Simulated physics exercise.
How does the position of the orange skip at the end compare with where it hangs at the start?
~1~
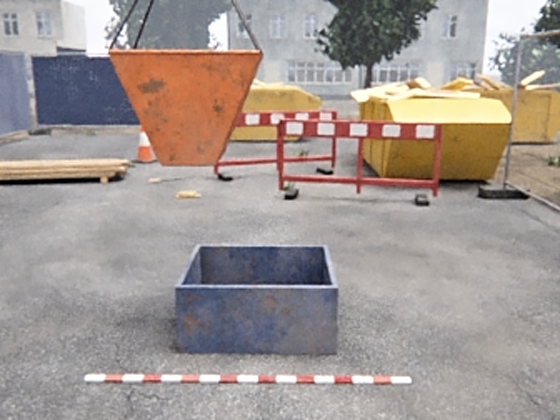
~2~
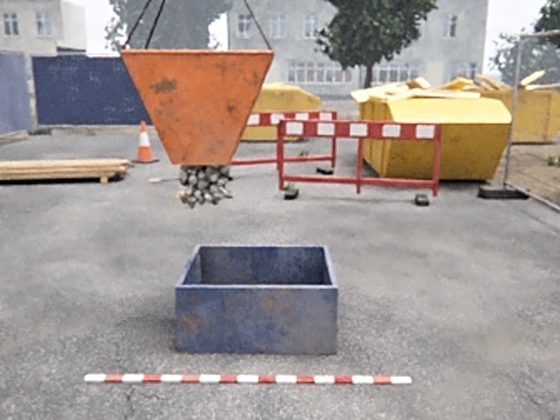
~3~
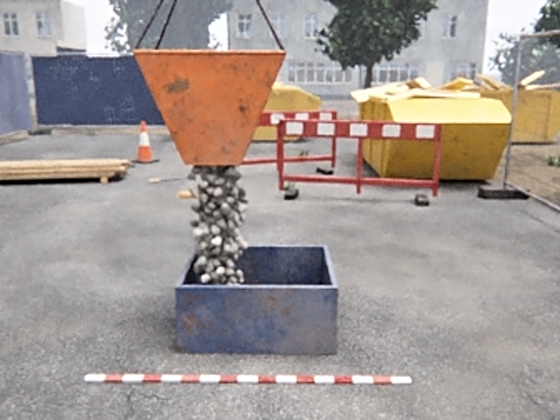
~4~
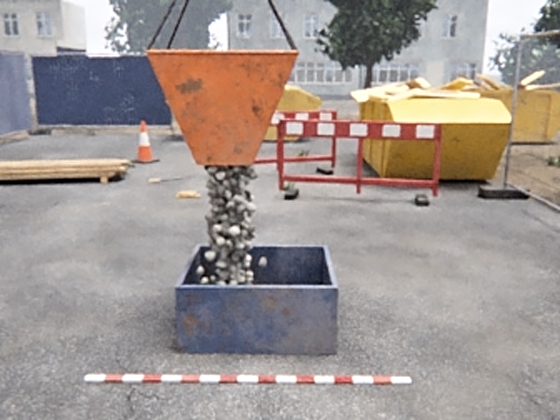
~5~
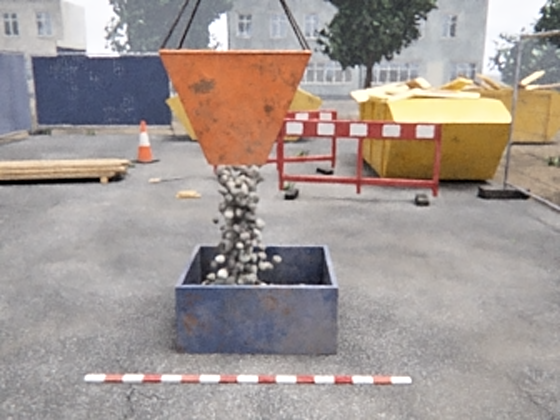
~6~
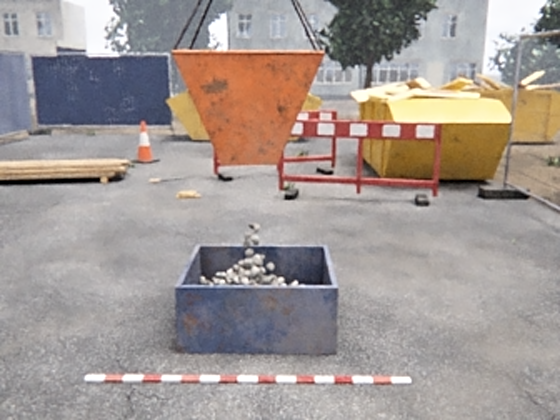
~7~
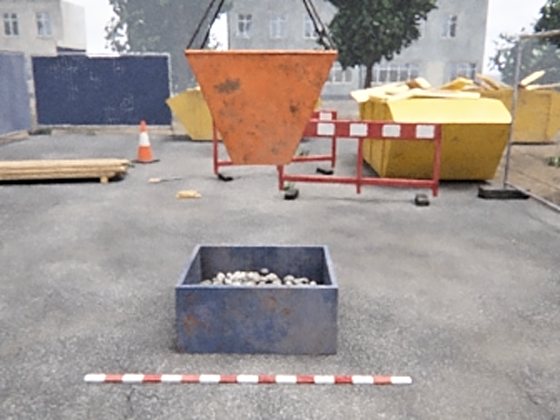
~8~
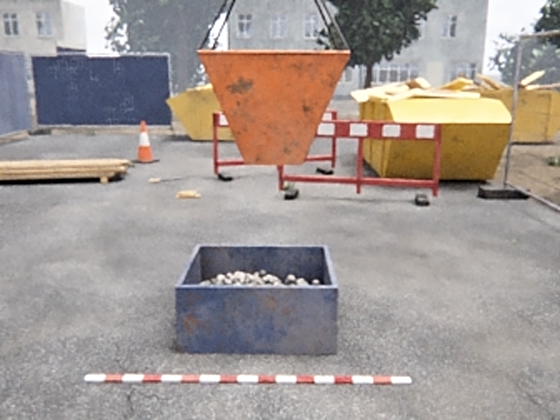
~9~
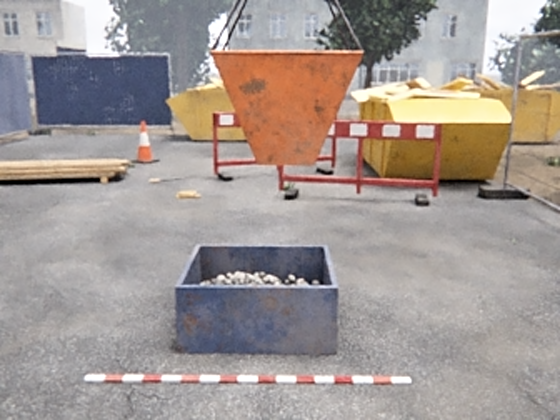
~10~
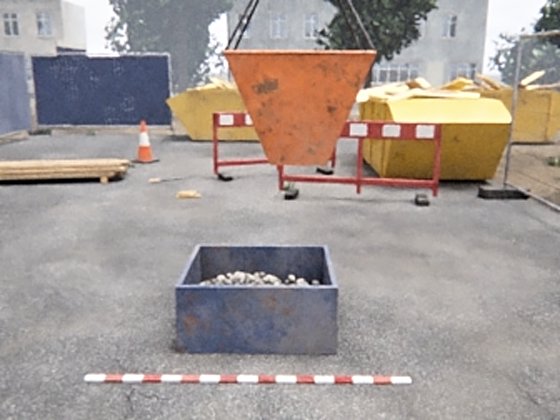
The skip ends up farther to the right at about the same height. It starts above the left edge of the blue bin and finishes above the bin's right side.
